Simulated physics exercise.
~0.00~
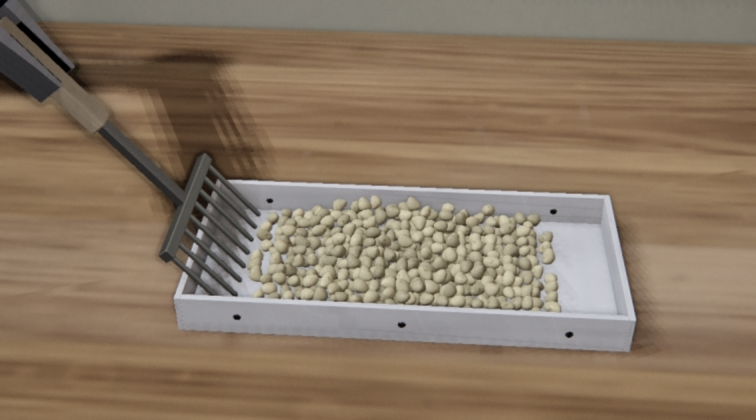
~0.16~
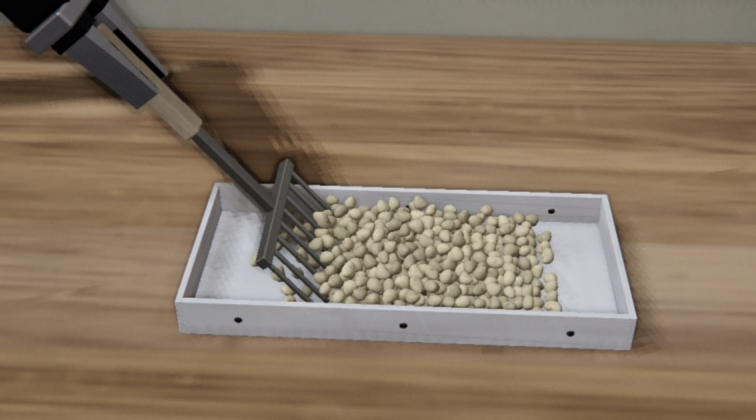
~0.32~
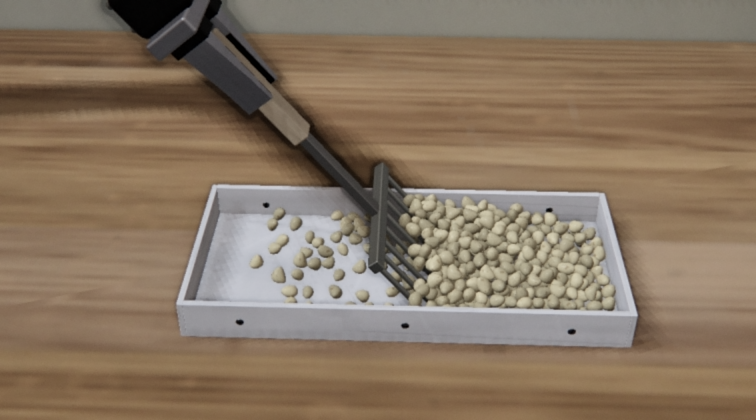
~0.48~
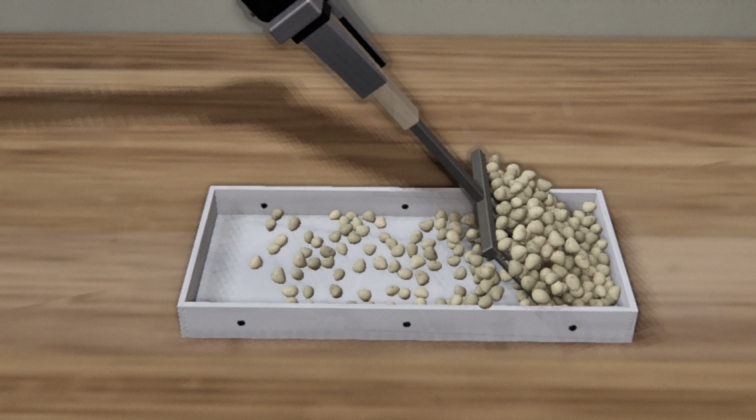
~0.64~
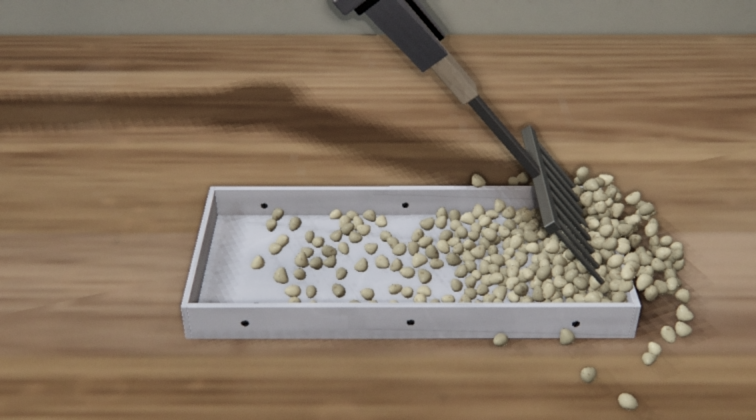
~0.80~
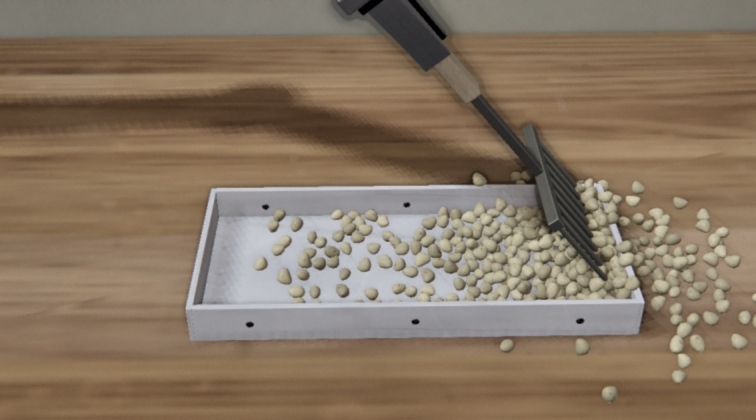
In the video, a robotic arm drags a dark rake from left to right through a white trough of dried beans, heaping them against the right end until some spill over onto the wooden table, while many remain scattered and piled inside.
